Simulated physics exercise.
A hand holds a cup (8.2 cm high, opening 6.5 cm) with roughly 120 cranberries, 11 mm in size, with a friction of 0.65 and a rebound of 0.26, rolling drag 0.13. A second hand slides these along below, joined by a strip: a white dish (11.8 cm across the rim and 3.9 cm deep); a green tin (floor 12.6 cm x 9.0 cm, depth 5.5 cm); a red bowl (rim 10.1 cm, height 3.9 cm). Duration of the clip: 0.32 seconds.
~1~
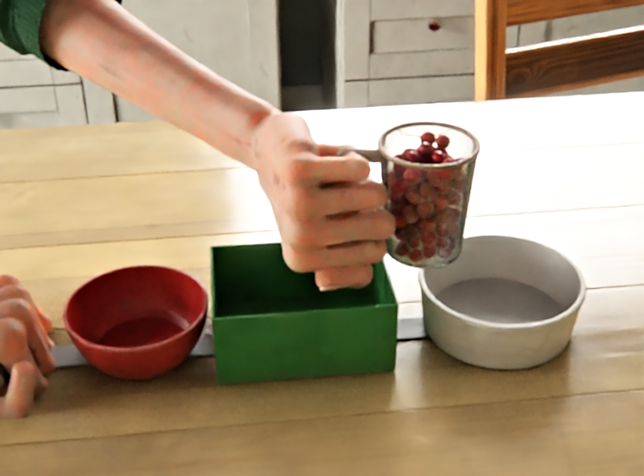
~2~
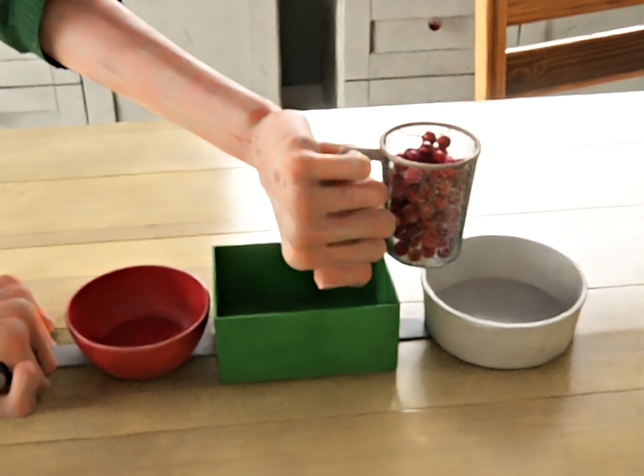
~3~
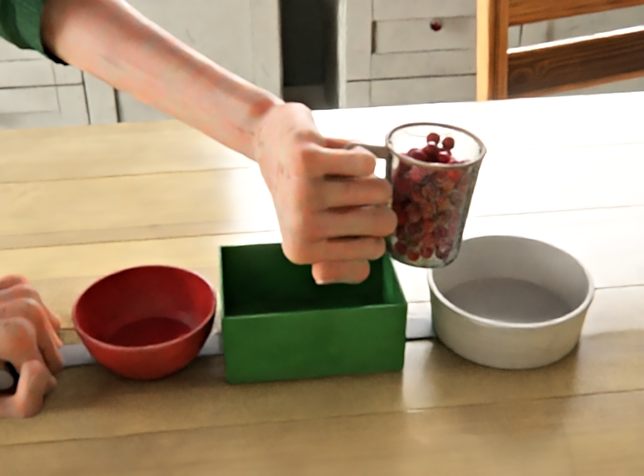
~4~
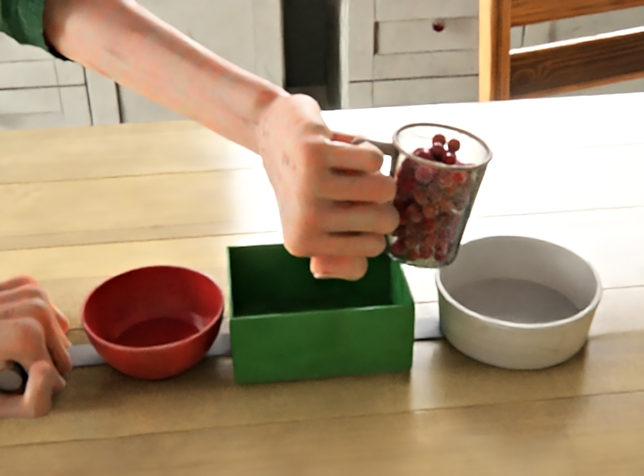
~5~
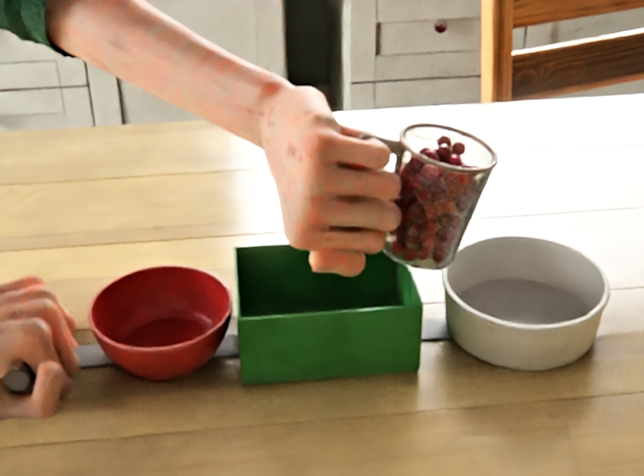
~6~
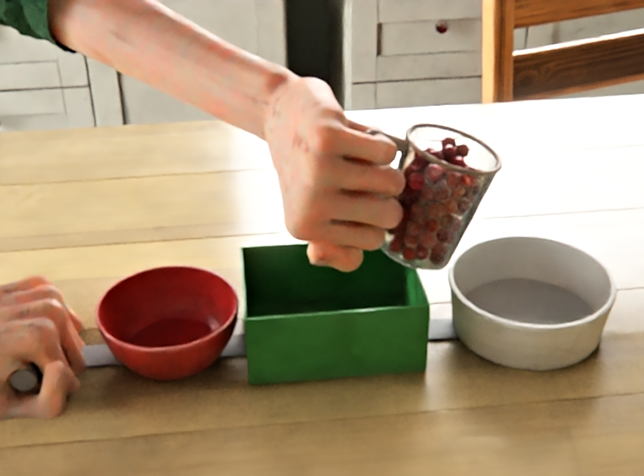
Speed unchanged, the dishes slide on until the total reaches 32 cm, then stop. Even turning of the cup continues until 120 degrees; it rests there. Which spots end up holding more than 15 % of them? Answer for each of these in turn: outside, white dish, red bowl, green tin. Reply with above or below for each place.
Outside: Below, white dish: Below, red bowl: Below, green tin: Above.
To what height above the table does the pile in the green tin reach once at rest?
Roughly 3.5 cm.
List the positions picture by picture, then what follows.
Cup at (427, 184); tilt 0 degrees; dishes slid 0.0 cm; lip at (476, 142); top of the load at (436, 153); white dish at (501, 277); green tin at (300, 274); red bowl at (136, 304), in the first picture.
Cup at (427, 183); tilt 1 degrees; dishes slid 0.1 cm; lip at (477, 142); top of the load at (423, 153), in the second picture.
Cup at (430, 183); tilt 5 degrees; dishes slid 0.5 cm; low side right; lip at (482, 145); top of the load at (426, 153), in the third picture.
Cup at (434, 183); tilt 9 degrees; dishes slid 0.9 cm; low side right; lip at (488, 149); top of the load at (431, 154), in the fourth picture.
Cup at (437, 182); tilt 13 degrees; dishes slid 1.3 cm; low side right; lip at (494, 154); top of the load at (444, 155), in the fifth picture.
Cup at (440, 182); tilt 17 degrees; dishes slid 1.7 cm; low side right; lip at (498, 158); top of the load at (448, 156); white dish at (531, 278); green tin at (331, 275); red bowl at (167, 305), in the sixth picture.
Then, 1.57 s after the last picture, tilt 120 degrees; cup 35 %, green tin 60 %; middle of all pieces on or above the table near (477, 272).
Then, 2.88 s after the last picture, tilt 120 degrees; green tin 100 %; middle of all pieces on or above the table near (593, 303).
Then, 4.08 s after the last picture, tilt 120 degrees; green tin 100 %.
Then, 5.24 s after the last picture, tilt 120 degrees; green tin 100 %.
In the end, red bowl 0 %, cup 0 %, outside 0 %, green tin 100 %, white dish 0 %.
